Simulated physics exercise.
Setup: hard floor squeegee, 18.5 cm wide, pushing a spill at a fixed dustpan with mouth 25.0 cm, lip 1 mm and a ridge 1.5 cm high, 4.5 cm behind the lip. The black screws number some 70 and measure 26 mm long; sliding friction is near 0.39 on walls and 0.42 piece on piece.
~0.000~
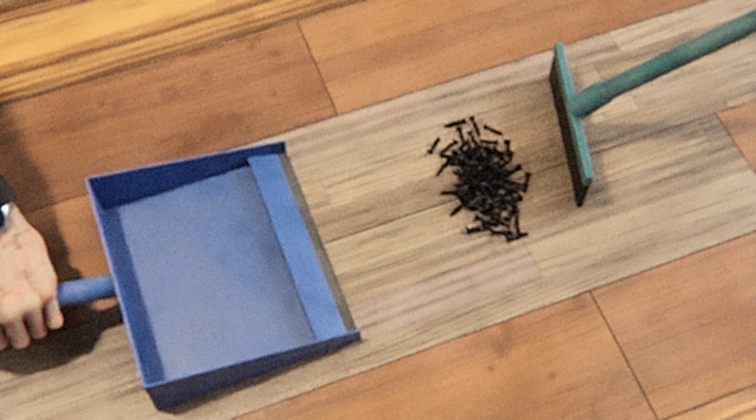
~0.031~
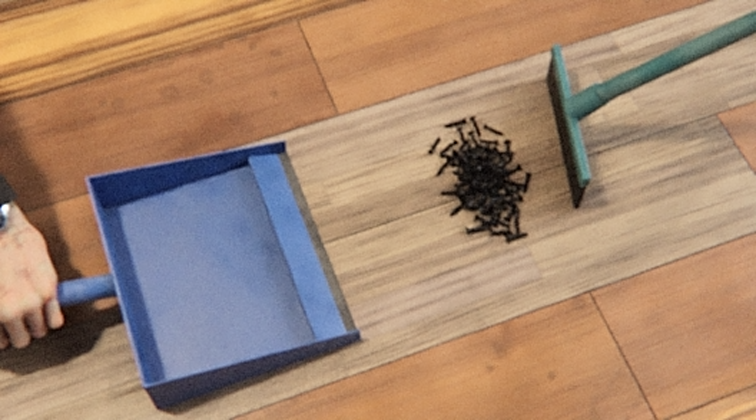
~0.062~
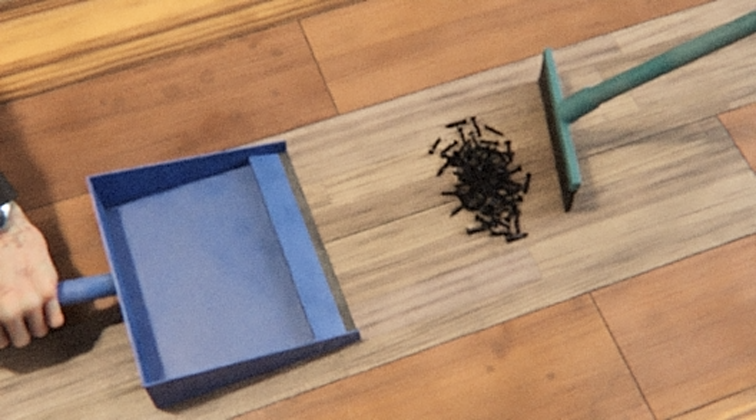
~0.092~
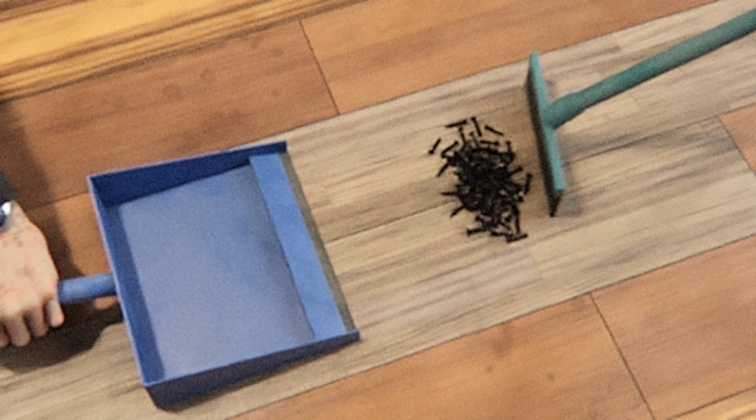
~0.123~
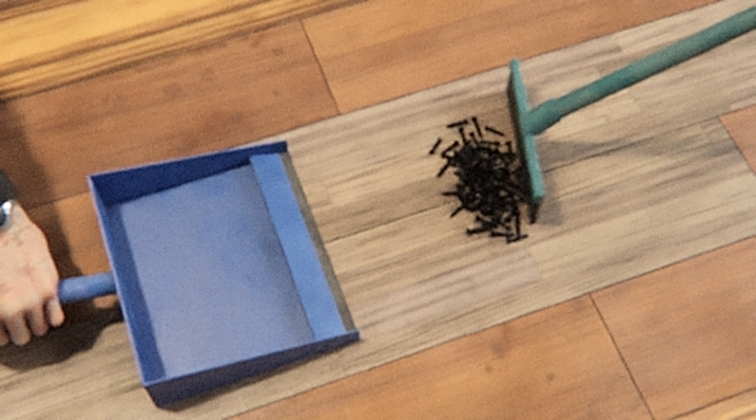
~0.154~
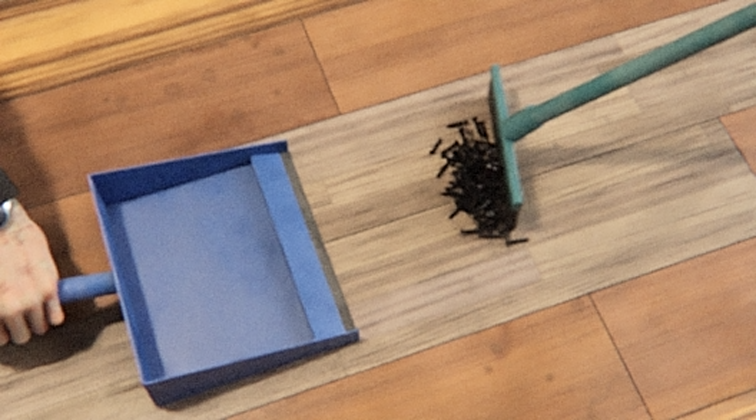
A hand held a blue dustpan still on the wooden floor at left while a green squeegee slid leftward, slowly at first, then pressed into a small pile of black screws and began shifting them.
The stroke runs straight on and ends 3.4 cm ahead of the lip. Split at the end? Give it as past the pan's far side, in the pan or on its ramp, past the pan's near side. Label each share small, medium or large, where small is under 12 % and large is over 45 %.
Past the pan's far side: Small. In the pan or on its ramp: Medium. Past the pan's near side: Small.
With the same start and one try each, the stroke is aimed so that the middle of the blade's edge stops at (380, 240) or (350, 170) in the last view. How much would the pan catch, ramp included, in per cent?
About 20 % and 30 %.
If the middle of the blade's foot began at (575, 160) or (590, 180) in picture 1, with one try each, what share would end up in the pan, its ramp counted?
The two tries give some 20 % and some 15 %.
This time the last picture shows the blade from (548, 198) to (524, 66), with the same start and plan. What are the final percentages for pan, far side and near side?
Final per cent - pan 5, far 0, near 0.
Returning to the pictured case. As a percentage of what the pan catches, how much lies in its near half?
40 per cent.
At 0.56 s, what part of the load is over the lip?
Some 30 per cent by that point.
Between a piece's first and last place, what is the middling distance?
Somewhere around 20 centimetres.
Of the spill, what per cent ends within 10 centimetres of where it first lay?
Roughly 0 in a hundred.
Then, at 0.27 s, middle of the blade 13 cm from the lip; 0 % over the lip, far side 0 %, near side 0 %.
After 0.35 s, middle of the blade 7 cm from the lip; 0 % over the lip, far side 0 %, near side 0 %.
After 0.56 s, middle of the blade 6 cm from the lip; 30 % over the lip, far side 5 %, near side 0 %.
At rest (1.6 s), far side 5 %, pan 30 %, near side 0 %, in front of the lip or behind the blade 70 %.
